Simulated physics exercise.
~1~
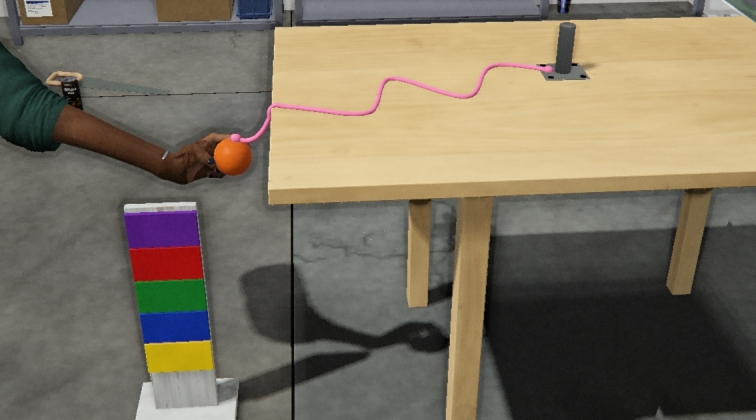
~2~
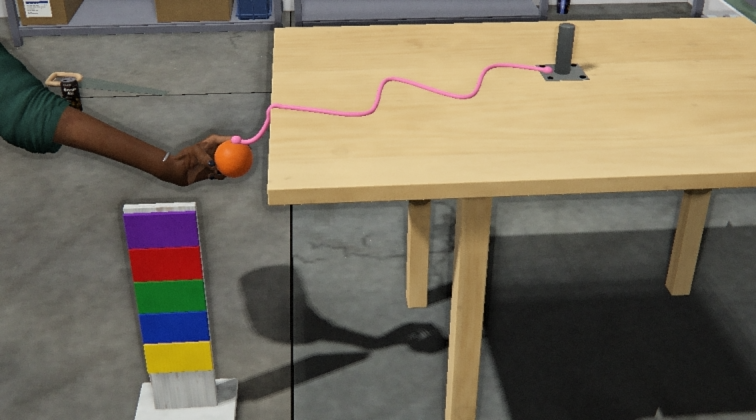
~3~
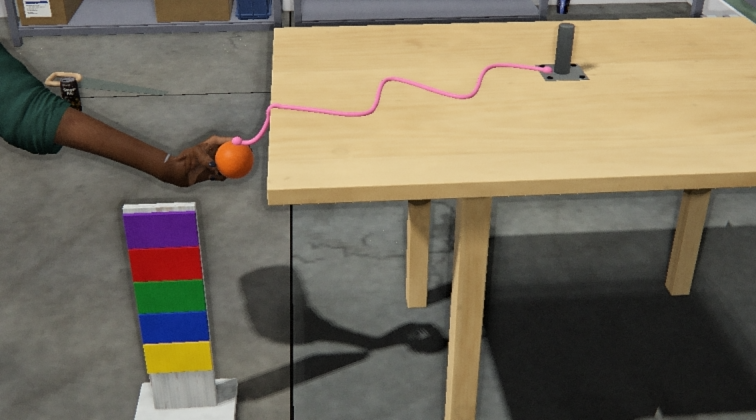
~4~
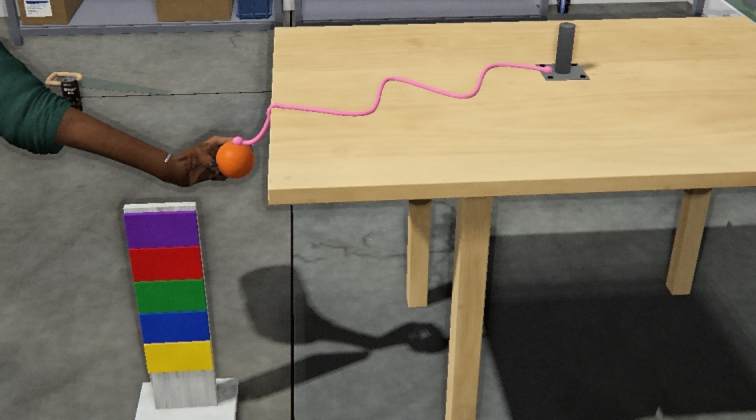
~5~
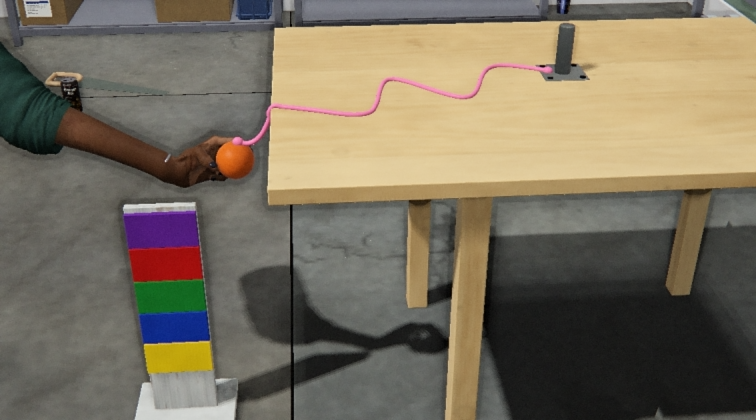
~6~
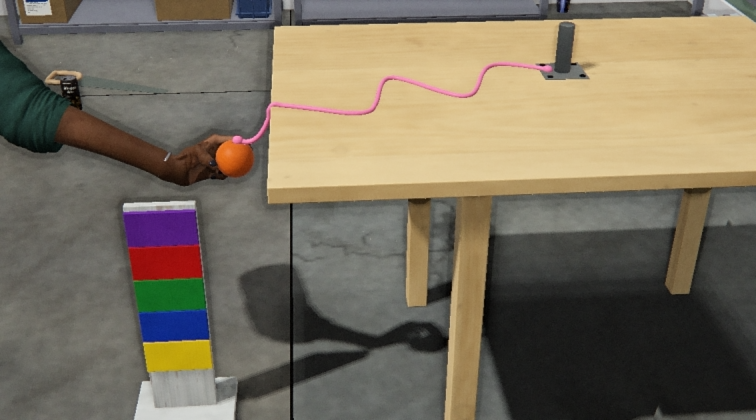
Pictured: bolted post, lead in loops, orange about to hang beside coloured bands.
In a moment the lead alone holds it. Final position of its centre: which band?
Band: Green.
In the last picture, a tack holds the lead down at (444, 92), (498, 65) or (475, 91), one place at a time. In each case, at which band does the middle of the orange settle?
Taking the three tries in turn, you'd get red, green and red.
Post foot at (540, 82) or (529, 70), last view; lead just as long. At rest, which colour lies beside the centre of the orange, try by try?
First try: Blue; second try: Blue.
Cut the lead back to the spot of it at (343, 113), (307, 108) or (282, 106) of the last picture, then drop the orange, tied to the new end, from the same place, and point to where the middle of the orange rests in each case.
In that order: (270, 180), (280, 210) and (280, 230).
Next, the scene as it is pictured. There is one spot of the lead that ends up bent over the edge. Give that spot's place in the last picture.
It's the piece you see at (378, 95).
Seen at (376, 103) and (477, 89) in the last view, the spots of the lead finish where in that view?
They go to (271, 119) and to (429, 82).
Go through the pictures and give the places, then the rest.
The first picture shows orange (233, 157); purple (162, 231); red (167, 265); green (171, 297); blue (175, 328); yellow (179, 358).
The second picture shows orange (234, 159); lead through (511, 66) (477, 90) (410, 83) (377, 102) (307, 110).
The third picture shows orange (234, 160).
The fourth picture shows orange (235, 160); lead through (511, 65) (477, 90) (411, 82) (378, 101) (307, 109).
The fifth picture shows orange (235, 160).
The sixth picture shows orange (235, 159); lead through (511, 65) (477, 89) (410, 82) (377, 100) (307, 108).
Soon after, orange near (247, 271); level with red.
Then, orange near (303, 275); level with green.
Further on, orange near (271, 287); level with green.
At rest, orange near (282, 286); level with green. At green.
